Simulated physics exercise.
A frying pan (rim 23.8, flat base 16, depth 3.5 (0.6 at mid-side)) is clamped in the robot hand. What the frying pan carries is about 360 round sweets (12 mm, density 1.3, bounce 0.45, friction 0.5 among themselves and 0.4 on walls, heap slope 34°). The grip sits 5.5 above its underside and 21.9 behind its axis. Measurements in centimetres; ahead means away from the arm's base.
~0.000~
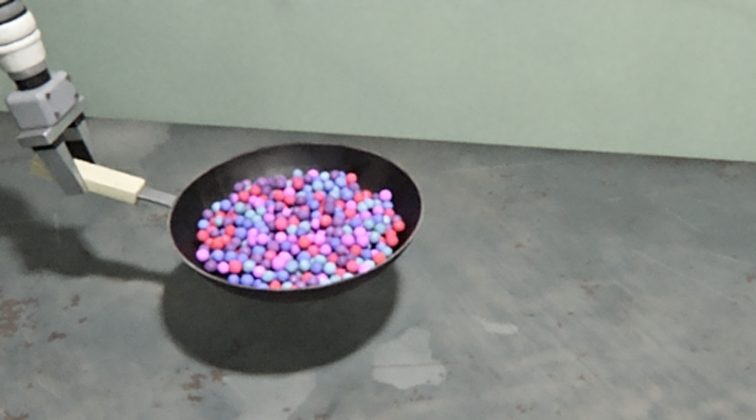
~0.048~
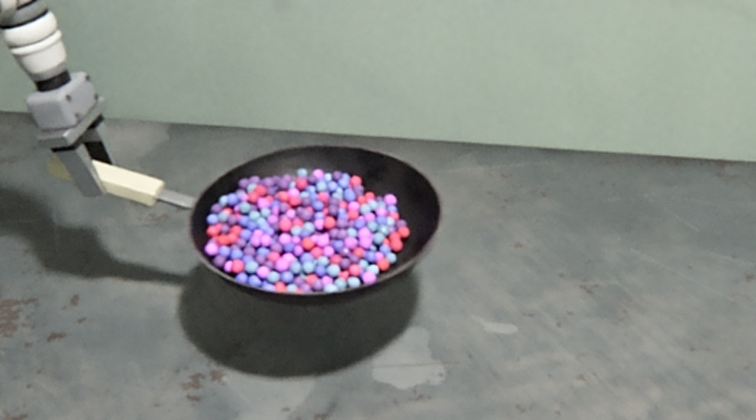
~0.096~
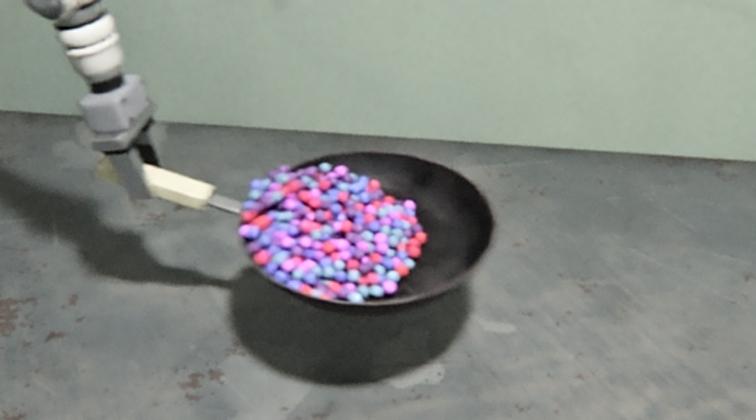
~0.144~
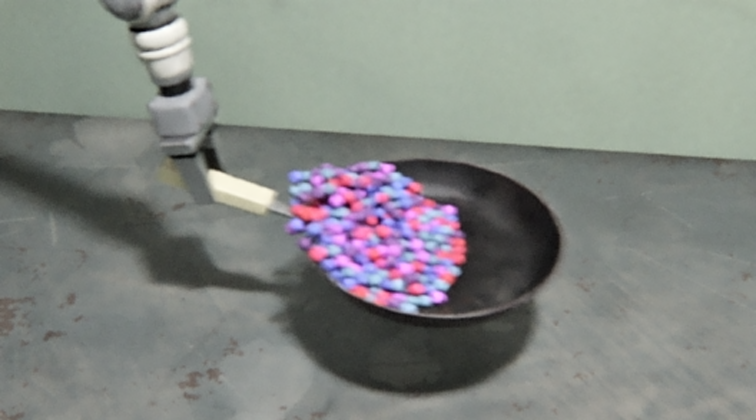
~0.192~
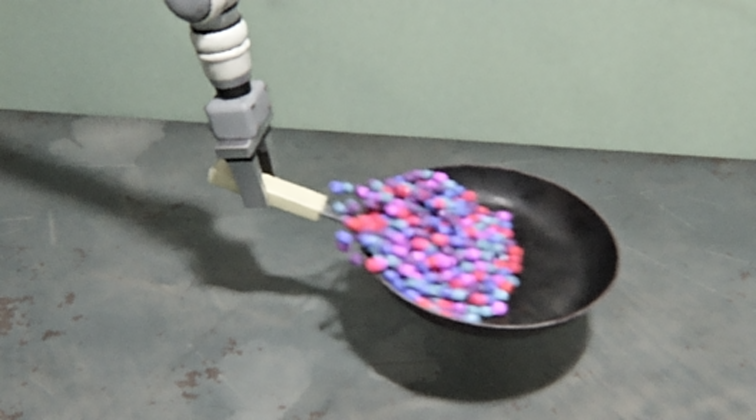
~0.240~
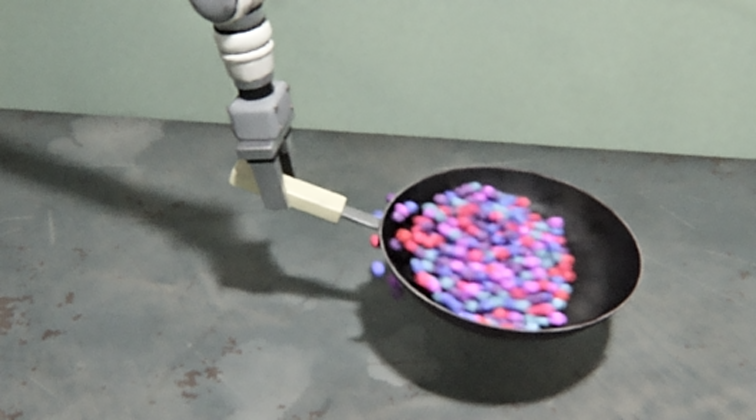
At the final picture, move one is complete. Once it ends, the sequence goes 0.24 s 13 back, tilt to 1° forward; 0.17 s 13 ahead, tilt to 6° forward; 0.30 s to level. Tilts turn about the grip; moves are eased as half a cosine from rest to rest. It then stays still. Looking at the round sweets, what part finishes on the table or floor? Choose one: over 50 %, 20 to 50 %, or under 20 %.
20 to 50 %.
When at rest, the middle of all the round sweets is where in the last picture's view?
The centre of the pieces at rest lies close to (529, 251).
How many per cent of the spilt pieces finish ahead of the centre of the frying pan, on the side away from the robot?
60 per cent, roughly.
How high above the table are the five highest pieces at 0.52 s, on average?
17 cm or so.
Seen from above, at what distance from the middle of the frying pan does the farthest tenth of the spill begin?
That's near 25 cm.
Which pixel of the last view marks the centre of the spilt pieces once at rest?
My best guess is near (532, 353).
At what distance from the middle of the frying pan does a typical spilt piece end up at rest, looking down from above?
Close to 10 cm from the centre.
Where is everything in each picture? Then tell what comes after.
The frying pan middle at (298, 224), level; upper third of the load around (291, 222), from x 205 to 400, top at y 175; 355 in the frying pan, in the first picture.
The frying pan middle at (318, 227), level; upper third of the load around (281, 221), from x 210 to 405, top at y 175, in the second picture.
The frying pan middle at (369, 235), tilted 2° forward; upper third of the load around (286, 211), from x 245 to 420, top at y 170, in the third picture.
The frying pan middle at (433, 245), tilted 3° forward; upper third of the load around (334, 210), from x 295 to 460, top at y 165; 342 in the frying pan, 13 in flight or on a rim, in the fourth picture.
The frying pan middle at (486, 252), tilted 5° forward; upper third of the load around (393, 221), from x 340 to 515, top at y 175; 339 in the frying pan, 16 in flight or on a rim, in the fifth picture.
The frying pan middle at (507, 255), tilted 5° forward; upper third of the load around (452, 238), from x 375 to 565, top at y 190; 342 in the frying pan, 13 in flight or on a rim, in the sixth picture.
After 0.52 s, tilted 2° forward, highest piece 19 above the table; 249 in the frying pan, 15 on the table or floor, 91 in flight or on a rim.
After 0.81 s, tilted 3° forward, highest piece 17 above the table; 252 in the frying pan, 103 on the table or floor.
After 1.15 s, level, highest piece 14 above the table; 252 in the frying pan, 103 on the table or floor.
After 2.20 s, level, highest piece 14 above the table; 252 in the frying pan, 103 on the table or floor.
In the end, 252 in the frying pan, 103 on the table or floor. That is 29 % on the table or floor.
